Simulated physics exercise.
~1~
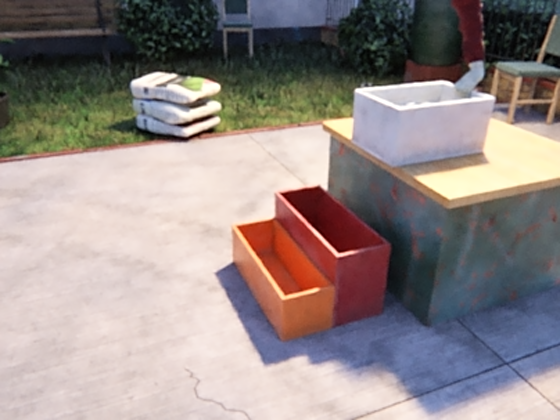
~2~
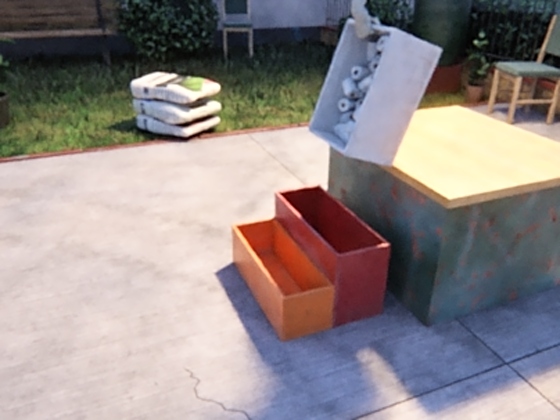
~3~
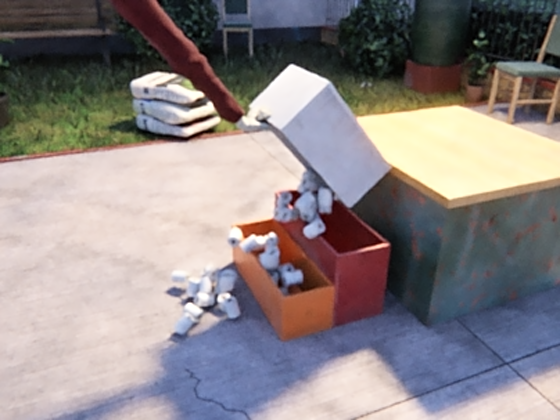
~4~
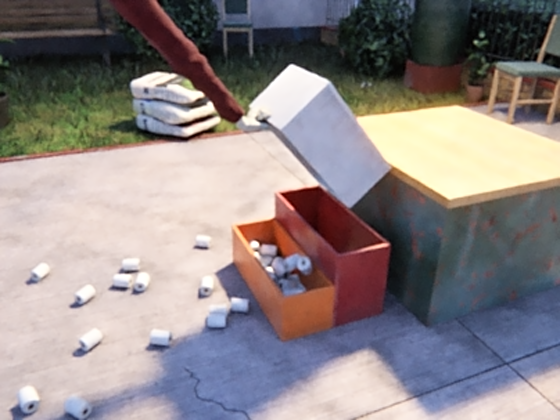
A person in a dark red sleeve stands behind a green bench with a pale wooden top, at the right of a concrete patio seen from slightly above, with stacked white sacks on the grass behind. A white crate sits on the bench, and an empty red bin and orange tub stand side by side to its left. The crate lifts and tilts leftward, showing white paper rolls inside. The arm holds it nearly upside down as rolls tumble out over both containers. Many land in the orange tub, while others scatter left across the concrete, leaving the crate still upturned above the red bin.
